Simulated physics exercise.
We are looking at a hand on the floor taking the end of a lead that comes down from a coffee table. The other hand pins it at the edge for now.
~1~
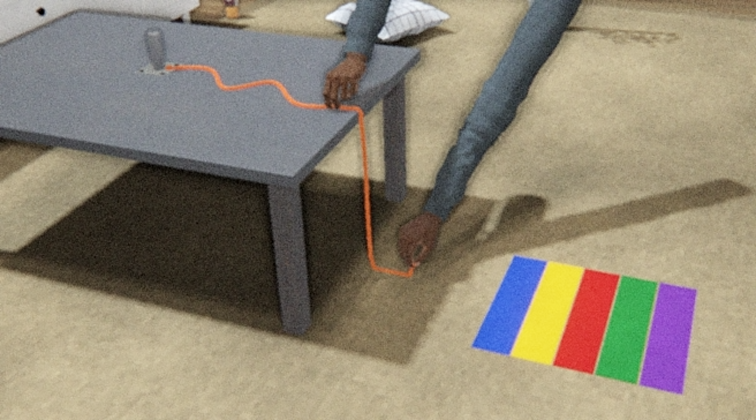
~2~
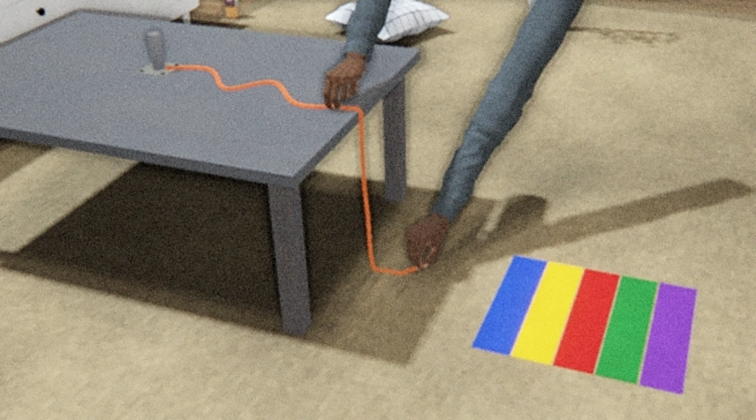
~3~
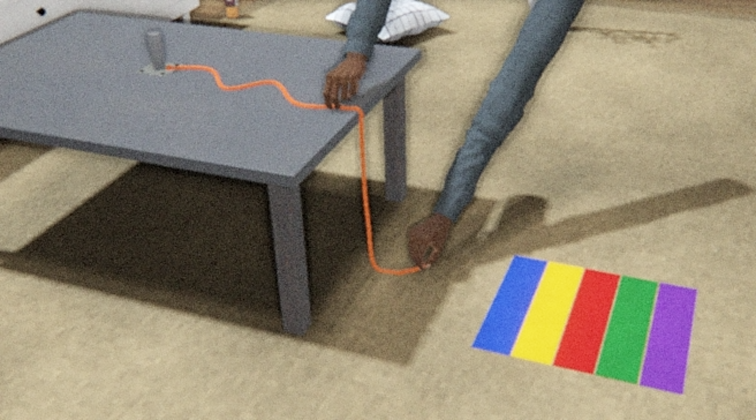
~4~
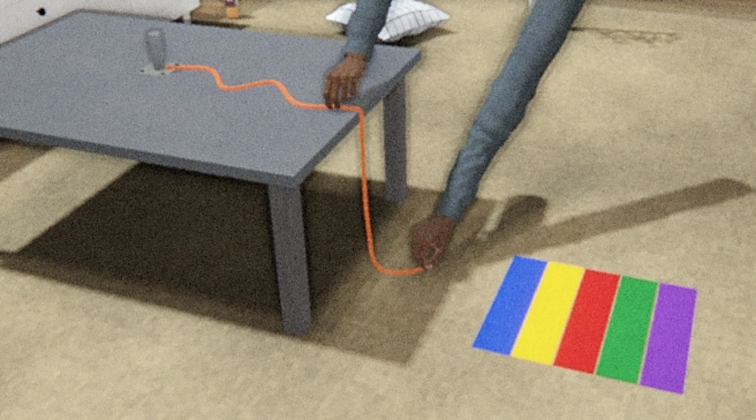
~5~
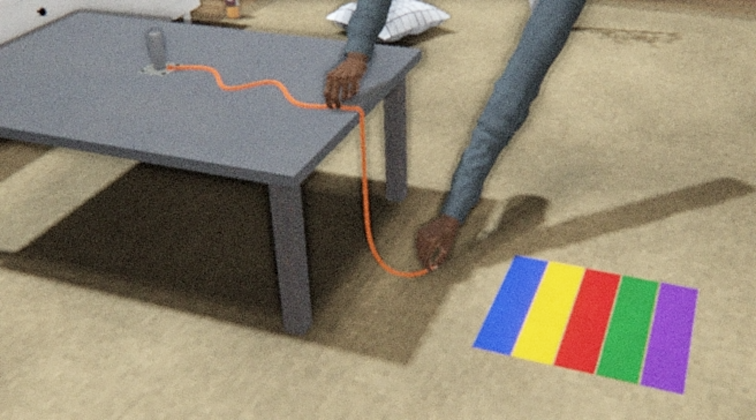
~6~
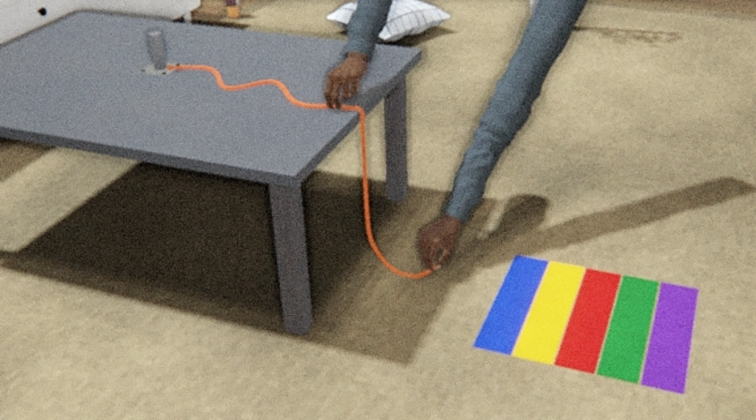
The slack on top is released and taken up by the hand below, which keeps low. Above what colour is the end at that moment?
It halts on the red strip.
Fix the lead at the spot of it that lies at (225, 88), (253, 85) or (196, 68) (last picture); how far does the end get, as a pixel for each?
In that order: (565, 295), (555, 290) and (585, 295).
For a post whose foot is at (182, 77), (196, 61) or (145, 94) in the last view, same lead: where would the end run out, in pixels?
The places are (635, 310), (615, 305) and (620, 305).
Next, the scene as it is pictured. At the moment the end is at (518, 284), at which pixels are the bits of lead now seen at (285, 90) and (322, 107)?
About (315, 96), and the other about (368, 117).
Soon after, end near (518, 284); over blue.
Then, end near (562, 293); over yellow.
At full stretch, end near (589, 298); over red. Over red.
